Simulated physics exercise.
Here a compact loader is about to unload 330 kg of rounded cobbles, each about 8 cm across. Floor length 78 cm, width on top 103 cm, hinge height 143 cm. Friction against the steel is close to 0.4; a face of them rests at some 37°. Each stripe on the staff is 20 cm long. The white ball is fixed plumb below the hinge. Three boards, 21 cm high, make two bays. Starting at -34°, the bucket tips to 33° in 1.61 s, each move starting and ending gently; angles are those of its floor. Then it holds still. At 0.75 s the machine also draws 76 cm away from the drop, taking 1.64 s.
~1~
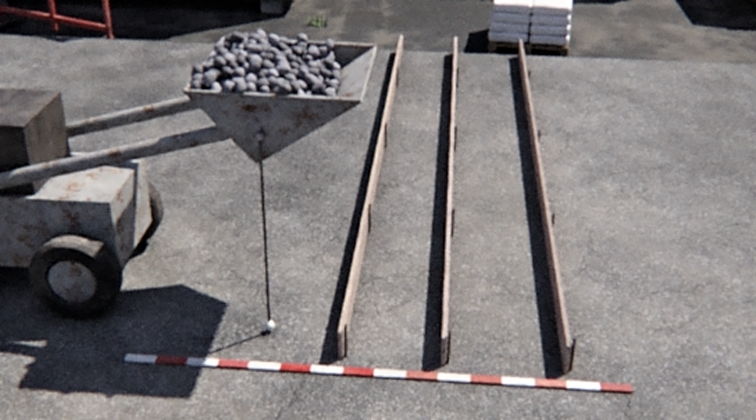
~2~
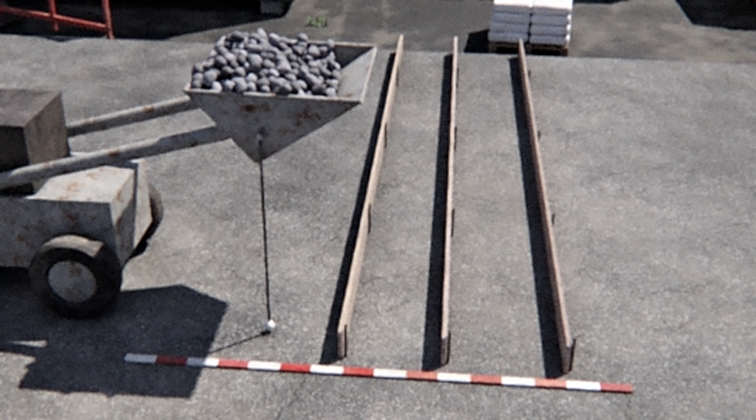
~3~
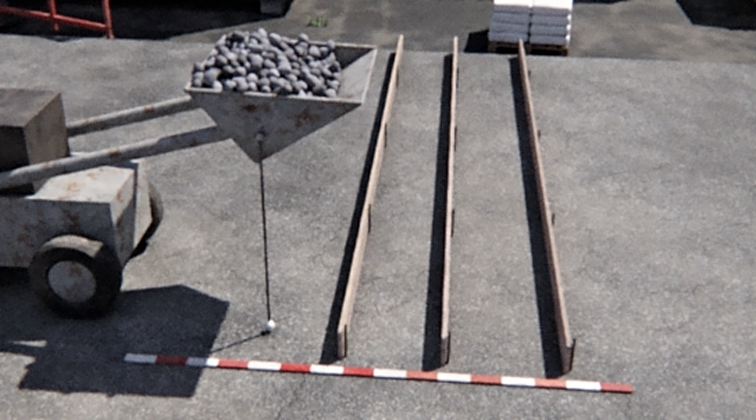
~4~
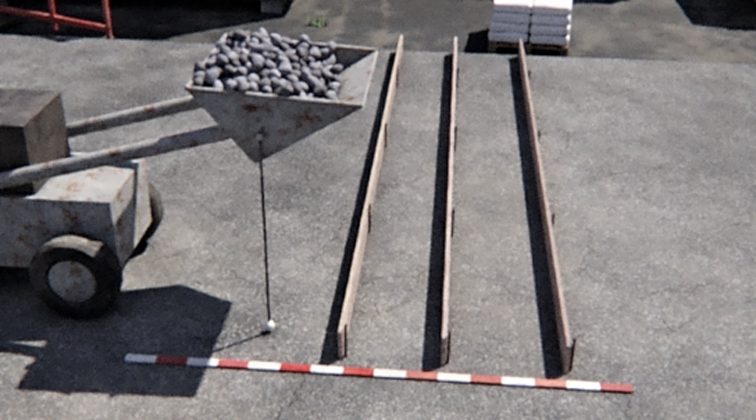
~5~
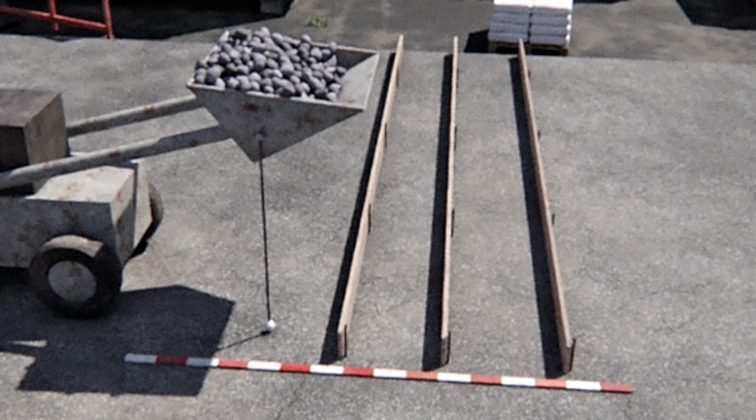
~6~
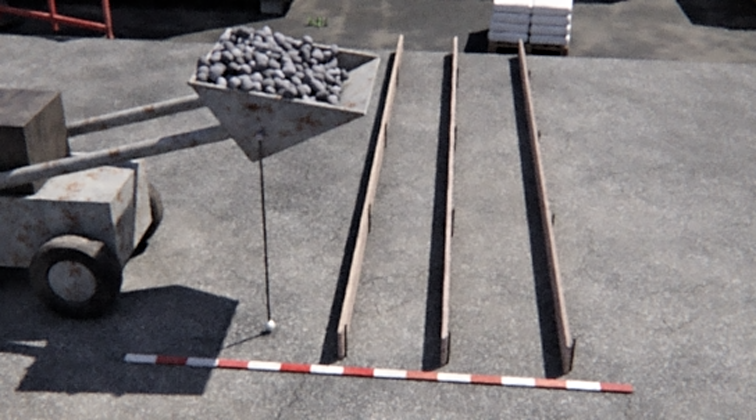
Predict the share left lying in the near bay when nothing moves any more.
About 35 per cent.
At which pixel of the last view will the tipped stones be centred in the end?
Their middle is at about (336, 283).
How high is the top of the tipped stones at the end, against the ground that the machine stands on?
Some 26 cm above that level.
A little later the floor is at 23°; 89 % in the bucket, 8 % short of the bays, 3 % in the near bay; the foremost stones are at (371, 175).
Then the floor is at 33°; 26 % in the bucket, 44 % short of the bays, 31 % in the near bay; the foremost stones are at (430, 266).
Later still the floor is at 33°; 0 % in the bucket, 64 % short of the bays, 36 % in the near bay; the foremost stones are at (439, 281).
In the end the floor is at 33°; 0 % in the bucket, 64 % short of the bays, 36 % in the near bay; the foremost stones are at (439, 281).
